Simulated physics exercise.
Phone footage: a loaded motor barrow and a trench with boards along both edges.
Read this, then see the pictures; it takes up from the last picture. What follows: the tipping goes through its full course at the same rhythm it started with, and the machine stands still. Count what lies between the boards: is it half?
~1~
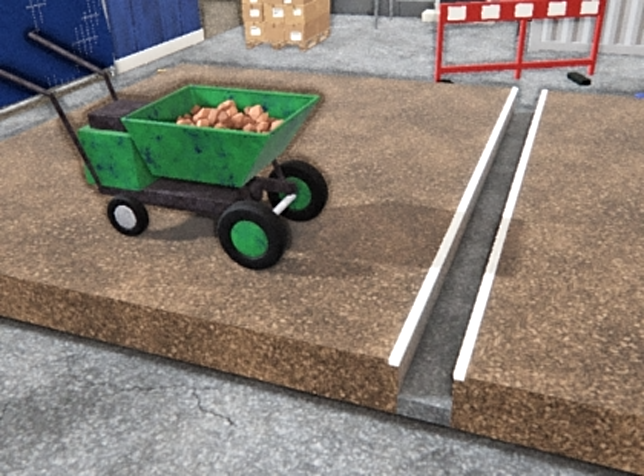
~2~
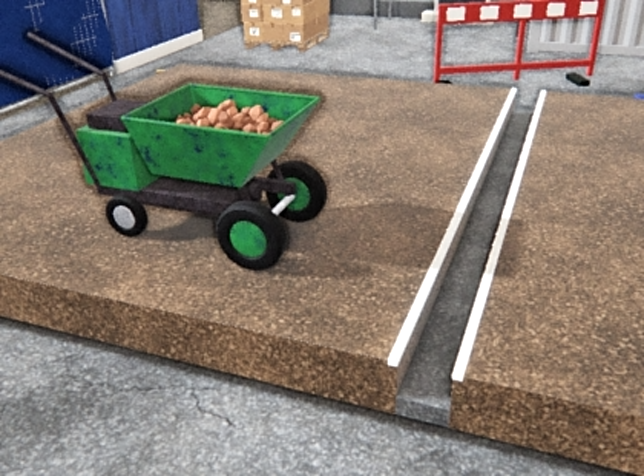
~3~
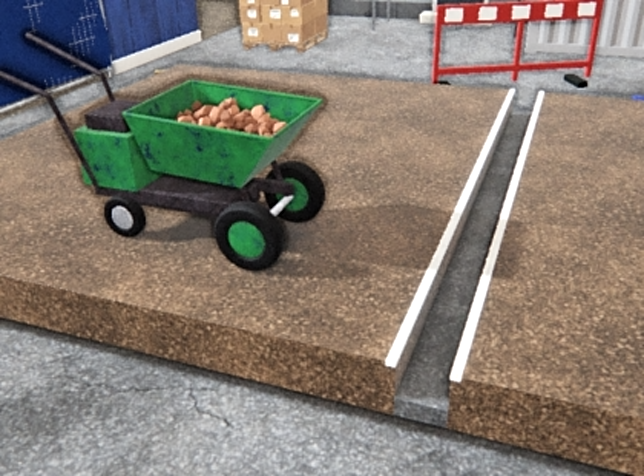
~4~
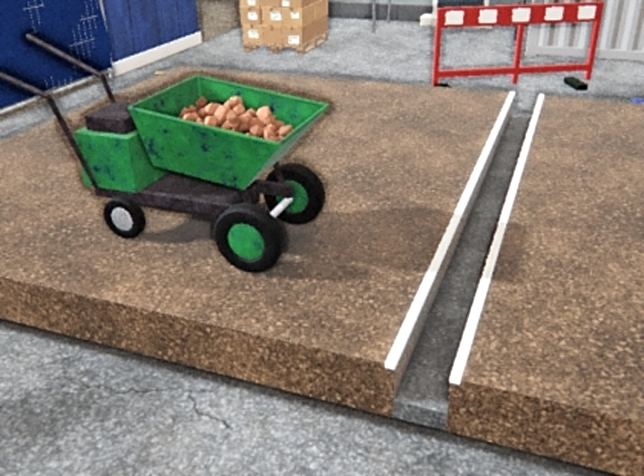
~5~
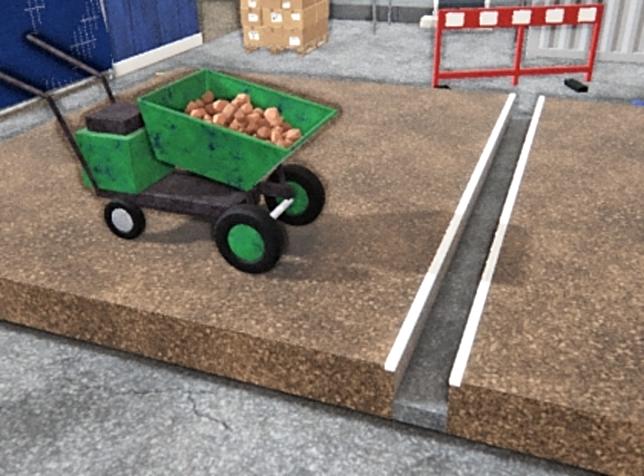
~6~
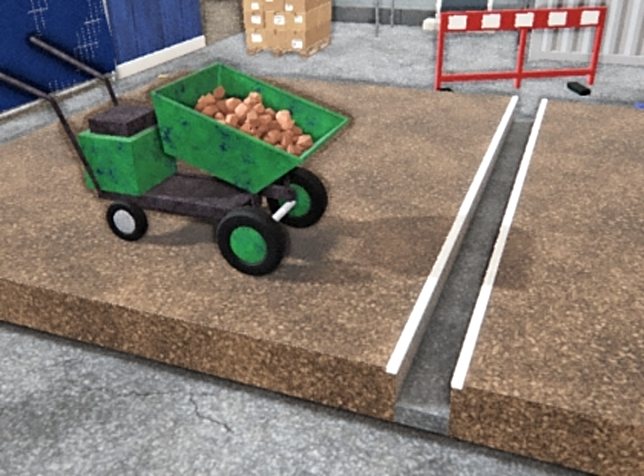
Predicted result: Mostly out.
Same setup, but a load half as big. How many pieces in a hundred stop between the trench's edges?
Estimated share: Near 20 in a hundred.
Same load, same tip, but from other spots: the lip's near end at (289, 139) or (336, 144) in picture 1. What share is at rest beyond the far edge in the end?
0 % for the first, 10 % for the second.
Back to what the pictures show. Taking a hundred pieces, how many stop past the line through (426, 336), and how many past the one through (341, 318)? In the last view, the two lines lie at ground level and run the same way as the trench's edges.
First roughly 30 percent, then 80 percent.
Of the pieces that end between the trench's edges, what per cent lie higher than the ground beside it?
About 0 %.
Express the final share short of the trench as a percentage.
Share: Near 45 %.
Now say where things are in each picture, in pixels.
In the first frame, lip of the skip (268, 136), level; top of the load (218, 129), lumps of rubble; first edge of the trench (410, 324); far edge (471, 336), the trench under half as wide as the skip, and about as deep as wide.
In the second frame, lip of the skip (268, 137), level; top of the load (217, 128).
In the third frame, lip of the skip (271, 140), tipped barely; top of the load (219, 127).
In the fourth frame, lip of the skip (279, 145), tipped a little; top of the load (224, 126).
In the fifth frame, lip of the skip (288, 152), tipped a little; top of the load (223, 117).
In the sixth frame, lip of the skip (301, 161), tipped clearly; top of the load (221, 119); first edge of the trench (409, 332); far edge (469, 344).
Just after the last frame, skip tipped steeply; every one in the skip.
A moment on, skip tipped right over; the larger part in the skip; roughly a quarter short of the trench; just a few in or heaped over the trench; just a few falling.
Further on, skip tipped right over; roughly a quarter in the skip; roughly half short of the trench; roughly a third in or heaped over the trench.
When it is over, skip tipped right over; roughly a quarter in the skip; roughly half short of the trench; roughly a third in or heaped over the trench; not one beyond it.
